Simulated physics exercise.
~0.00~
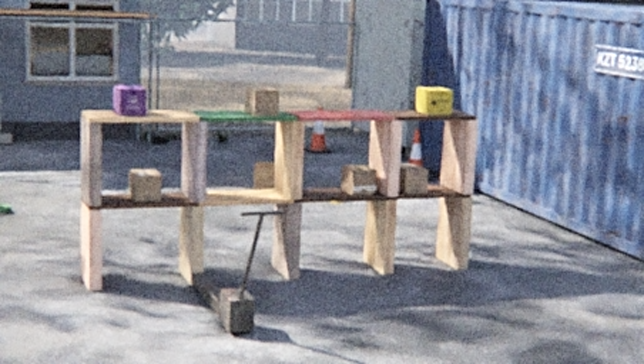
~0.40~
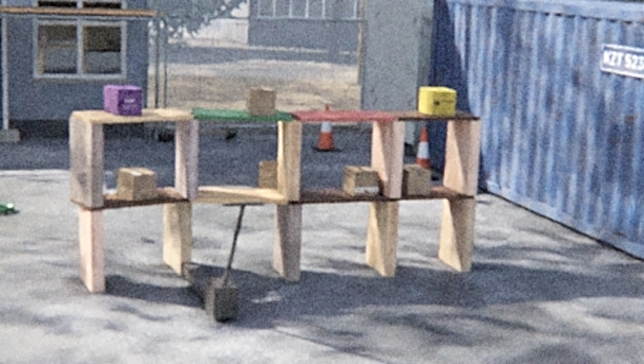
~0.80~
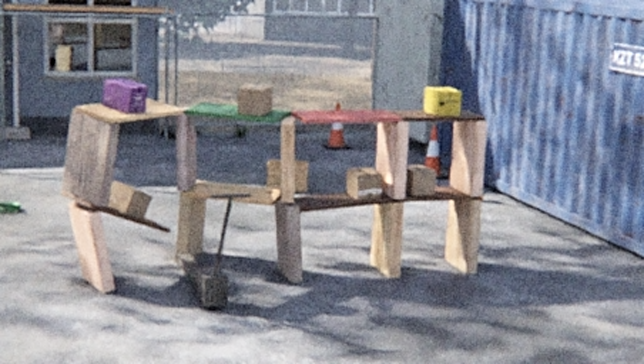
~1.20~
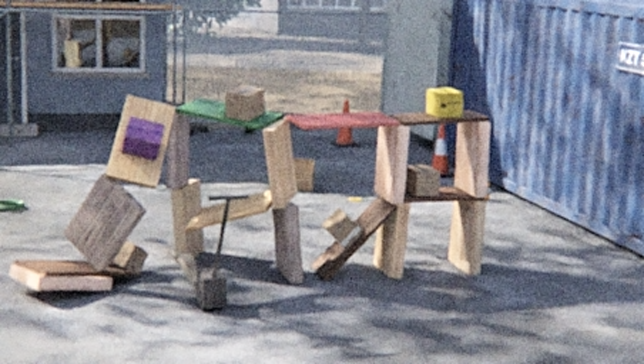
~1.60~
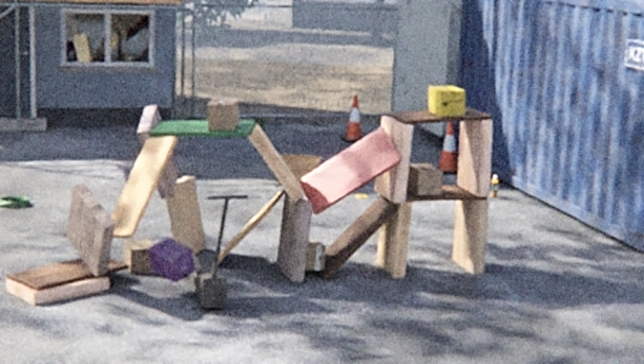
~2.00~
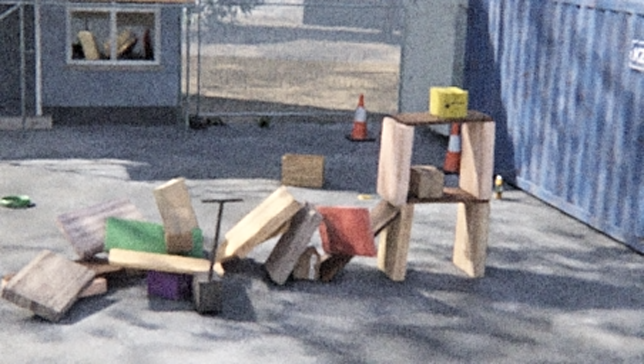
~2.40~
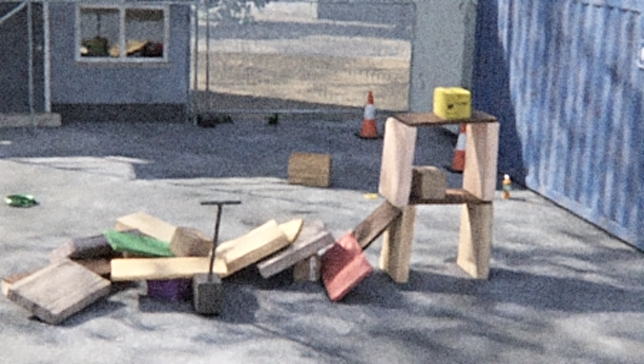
A narrow floor jack with an upright handle slides left at the foot of a two-tier rack of pale timber uprights and boards, seen from the front in a paved yard beside a blue container. A purple carton sits top left, green and red boards span the middle, and a yellow carton tops the right. The left end leans and collapses, tipping the purple carton down. The middle follows, the red board tilting and the green board dropping. Finally, the left and centre lie heaped around the jack, while the right bay stands with the yellow carton still on top.
